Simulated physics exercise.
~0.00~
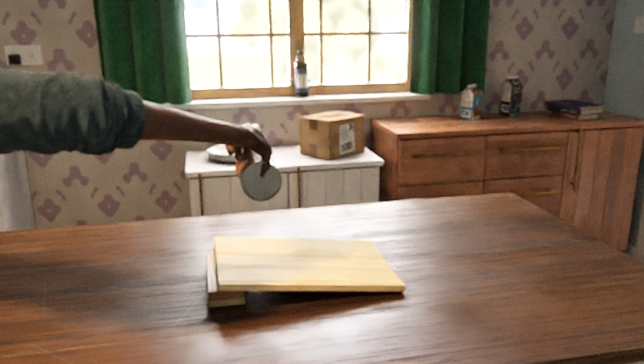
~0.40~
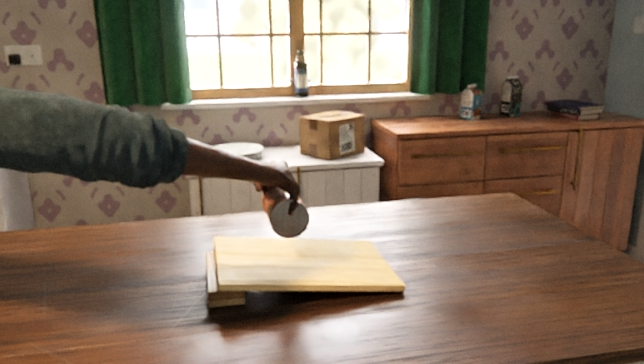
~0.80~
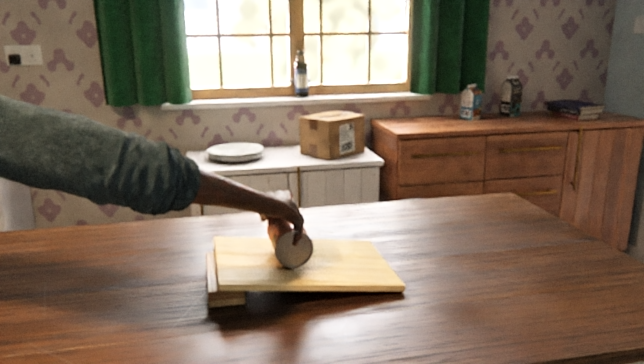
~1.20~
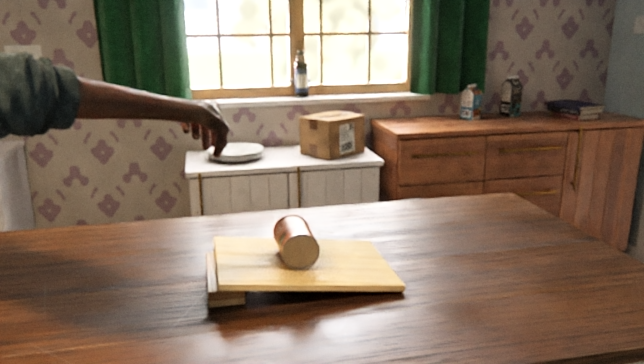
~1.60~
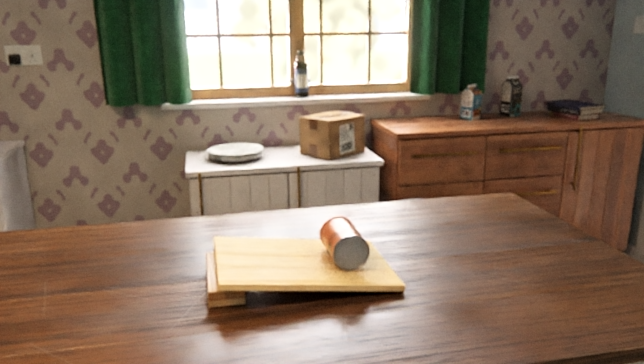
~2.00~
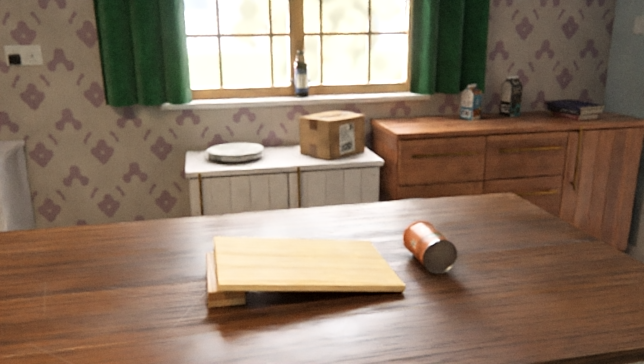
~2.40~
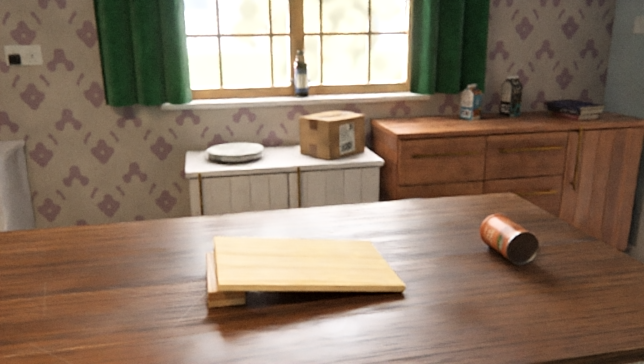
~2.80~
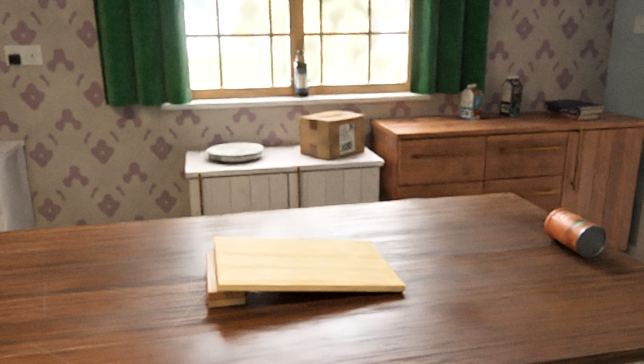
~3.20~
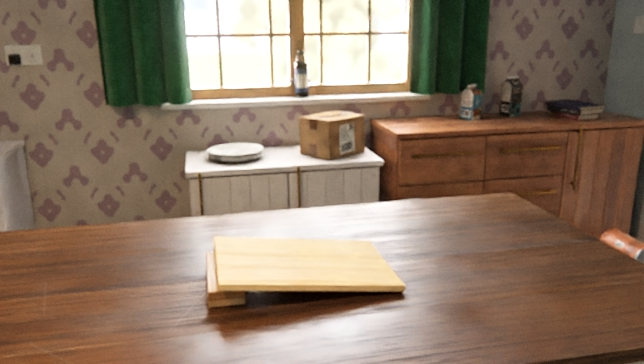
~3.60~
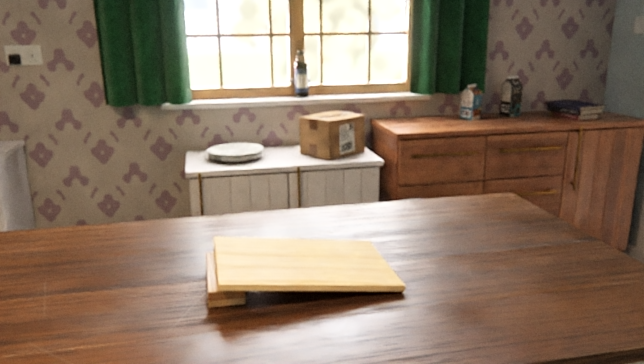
At the start, a hand reaches in from the left holding an orange tin over a wooden table, where a pale board is propped up at its left end to make a gentle ramp. The hand lowers the tin onto the board, laying it on its side, then lets go and draws back to the left. The tin rolls down the slope to the right and passes off the board onto the tabletop. It keeps rolling across the table to the right-hand edge and goes out of view, leaving the board still in its place.
